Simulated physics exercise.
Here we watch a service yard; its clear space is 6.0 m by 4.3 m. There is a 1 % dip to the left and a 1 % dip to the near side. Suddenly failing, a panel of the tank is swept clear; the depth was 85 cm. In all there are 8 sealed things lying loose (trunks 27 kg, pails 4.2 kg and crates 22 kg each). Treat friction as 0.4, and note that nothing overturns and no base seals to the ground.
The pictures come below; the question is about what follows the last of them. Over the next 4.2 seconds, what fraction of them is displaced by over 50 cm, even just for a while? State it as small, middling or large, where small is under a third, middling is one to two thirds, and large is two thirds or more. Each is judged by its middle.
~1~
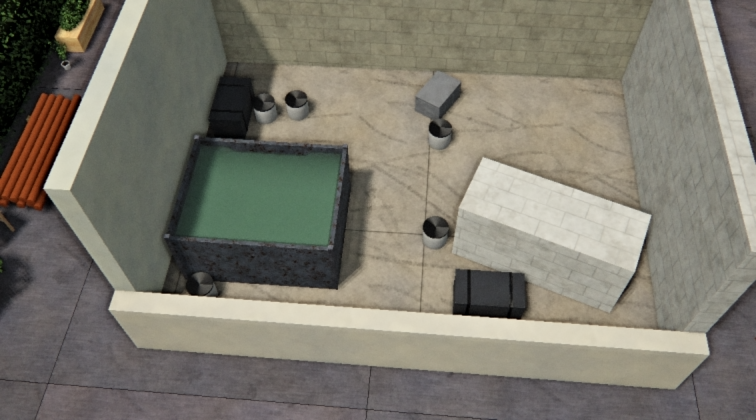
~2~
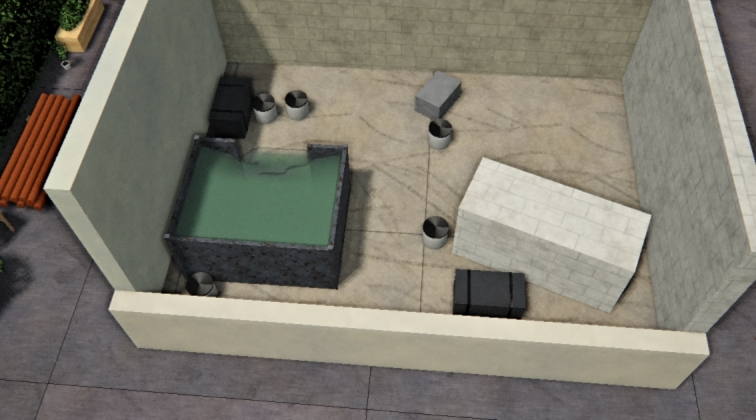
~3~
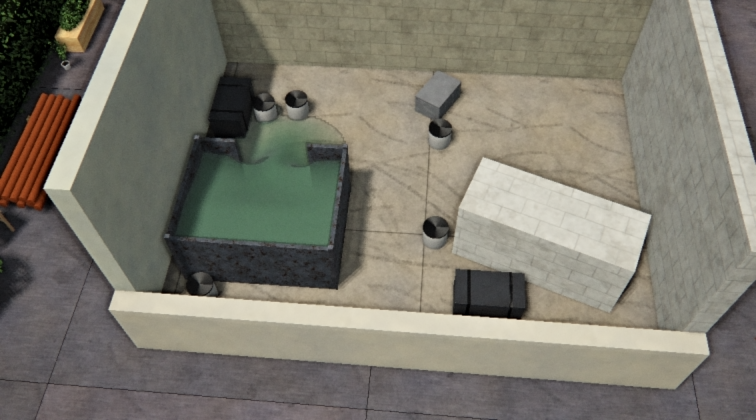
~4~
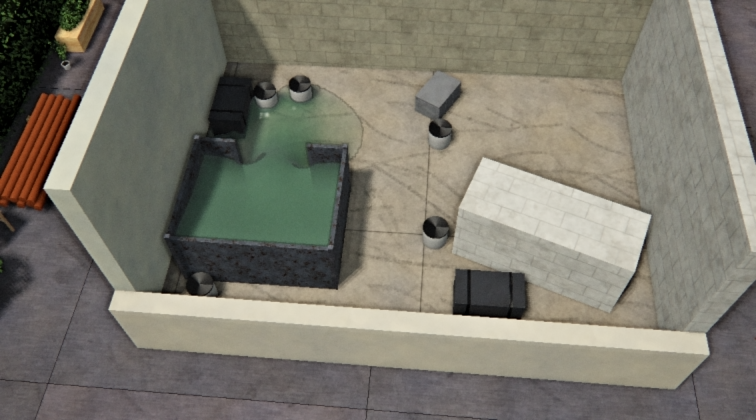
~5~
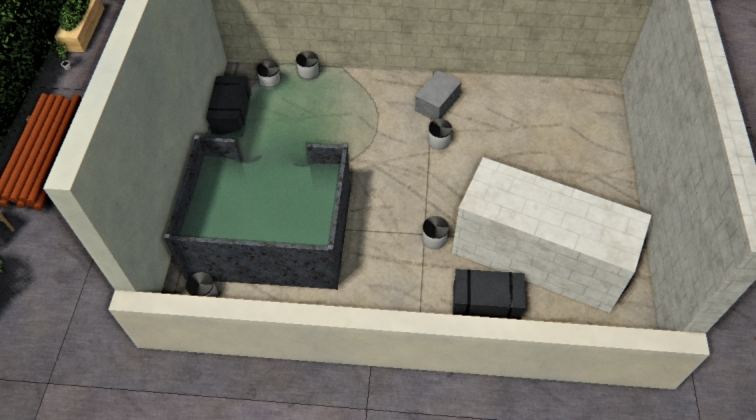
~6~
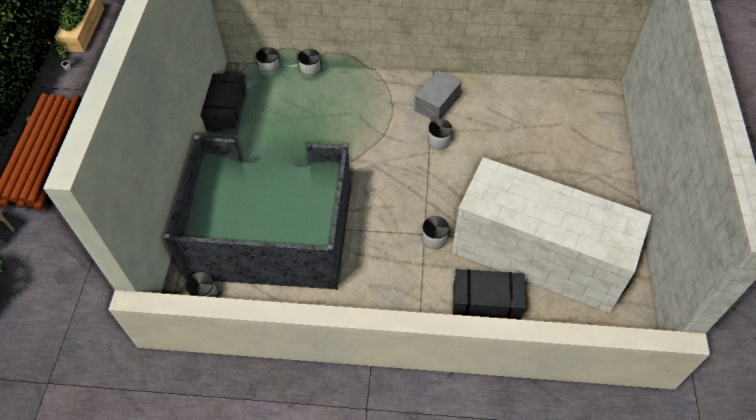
Large.
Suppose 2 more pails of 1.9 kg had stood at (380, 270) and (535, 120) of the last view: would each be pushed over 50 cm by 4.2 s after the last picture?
Well, in turn they are below that and above that.
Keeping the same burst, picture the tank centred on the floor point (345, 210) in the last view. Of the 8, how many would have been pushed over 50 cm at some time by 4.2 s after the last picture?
5.
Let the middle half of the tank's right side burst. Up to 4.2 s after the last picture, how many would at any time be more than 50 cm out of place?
Then 4.
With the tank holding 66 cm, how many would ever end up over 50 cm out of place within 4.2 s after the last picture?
The answer would then be 5.
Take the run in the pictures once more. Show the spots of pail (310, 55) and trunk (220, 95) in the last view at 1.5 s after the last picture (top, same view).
Estimated pixels: (375, 56) and (232, 131).
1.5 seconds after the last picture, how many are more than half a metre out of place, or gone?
The number I get is 4.
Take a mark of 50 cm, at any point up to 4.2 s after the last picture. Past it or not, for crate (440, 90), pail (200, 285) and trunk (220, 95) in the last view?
One by one: Above the line; above the line; above the line.
Then, 0.4 s after the last picture 2 of 8 are over 50 cm from their spots; 2 afloat.
Then, 1.5 s after the last picture 4 of 8 are over 50 cm from their spots; 2 afloat.
Then, 2.8 s after the last picture 5 of 8 are over 50 cm from their spots; 3 afloat.
Then, 4.2 s after the last picture 6 of 8 are over 50 cm from their spots, and 6 have been at some point; 5 afloat.
